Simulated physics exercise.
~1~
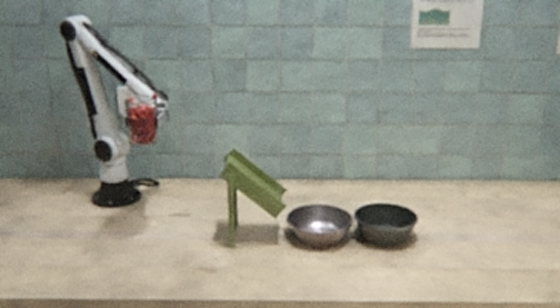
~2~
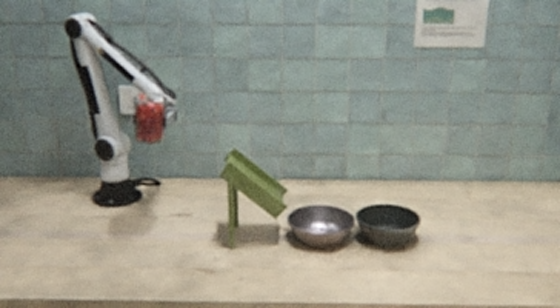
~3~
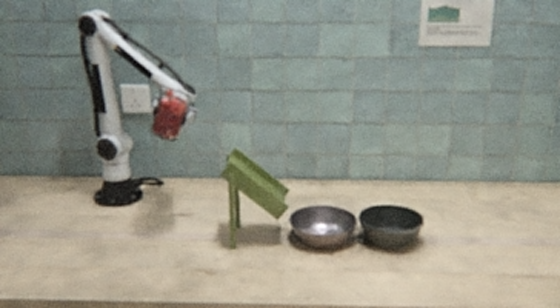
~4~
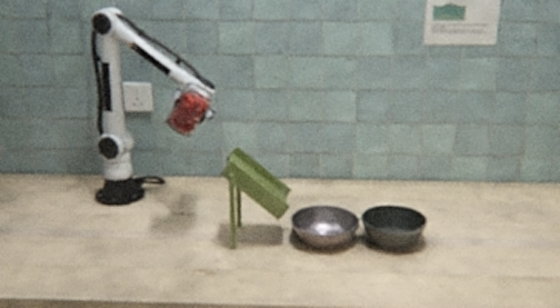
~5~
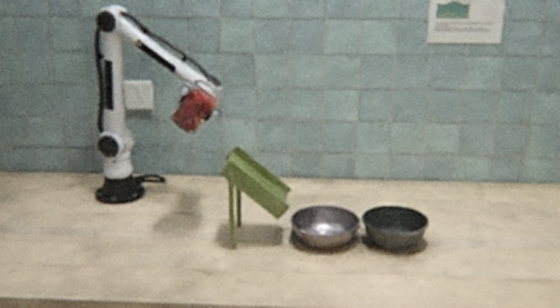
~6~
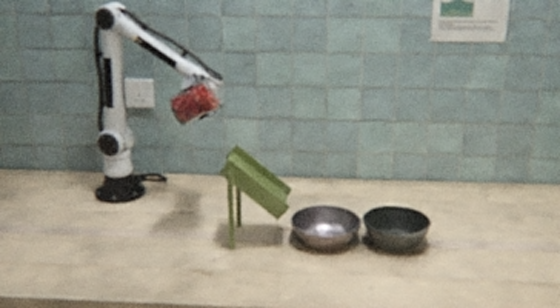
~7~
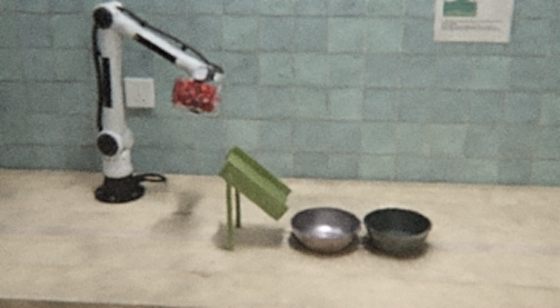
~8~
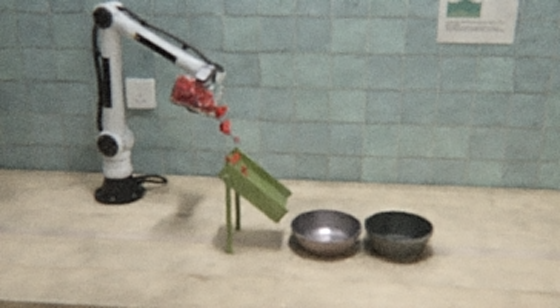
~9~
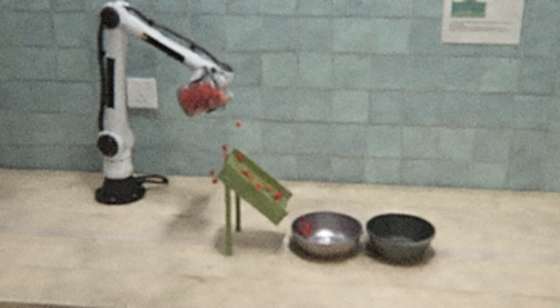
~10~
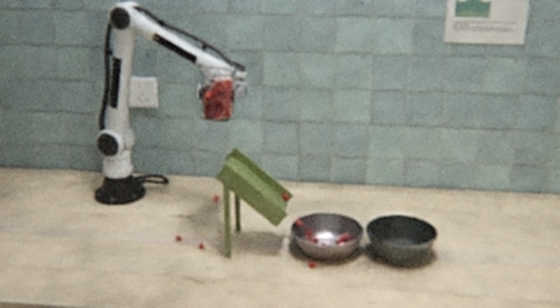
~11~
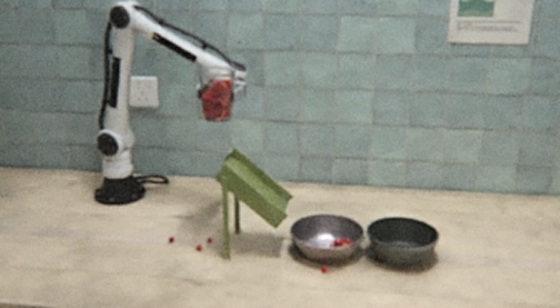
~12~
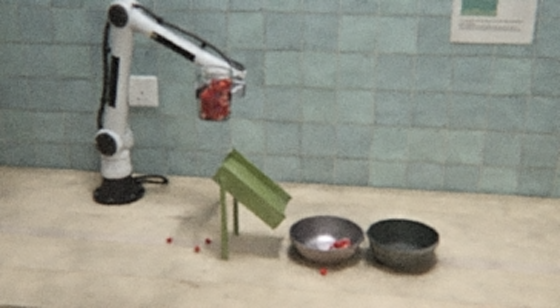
Robot arm tipping red pieces from a cup down a green chute into a metal bowl, then righting it, several pieces spilled.
